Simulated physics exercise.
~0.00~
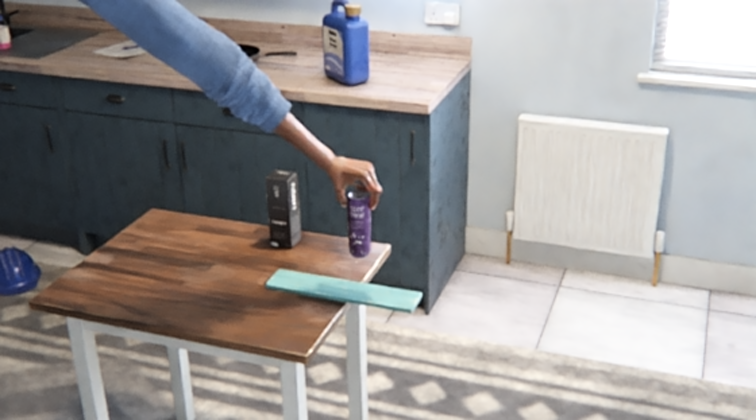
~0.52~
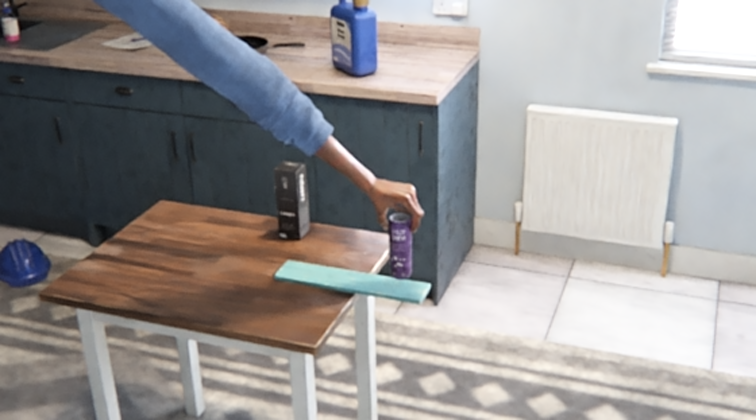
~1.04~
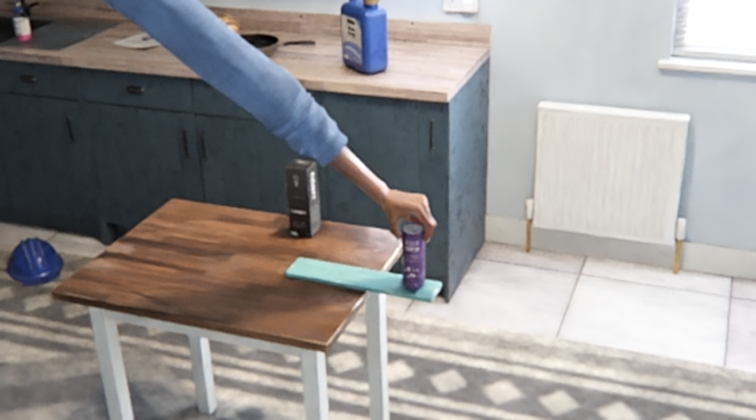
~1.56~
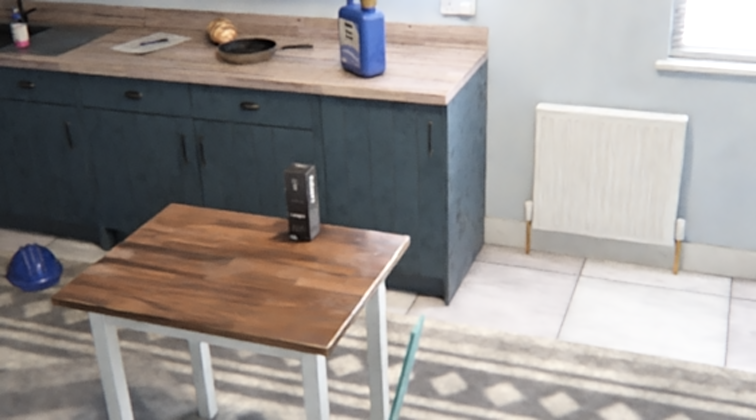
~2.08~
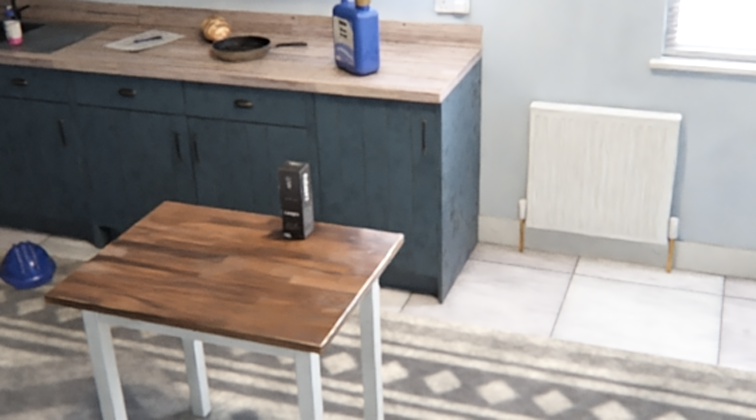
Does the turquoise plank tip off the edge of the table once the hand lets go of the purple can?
Yes, the plank tips over the edge of the table and goes down, and neither it nor the purple can is on the tabletop at the end.
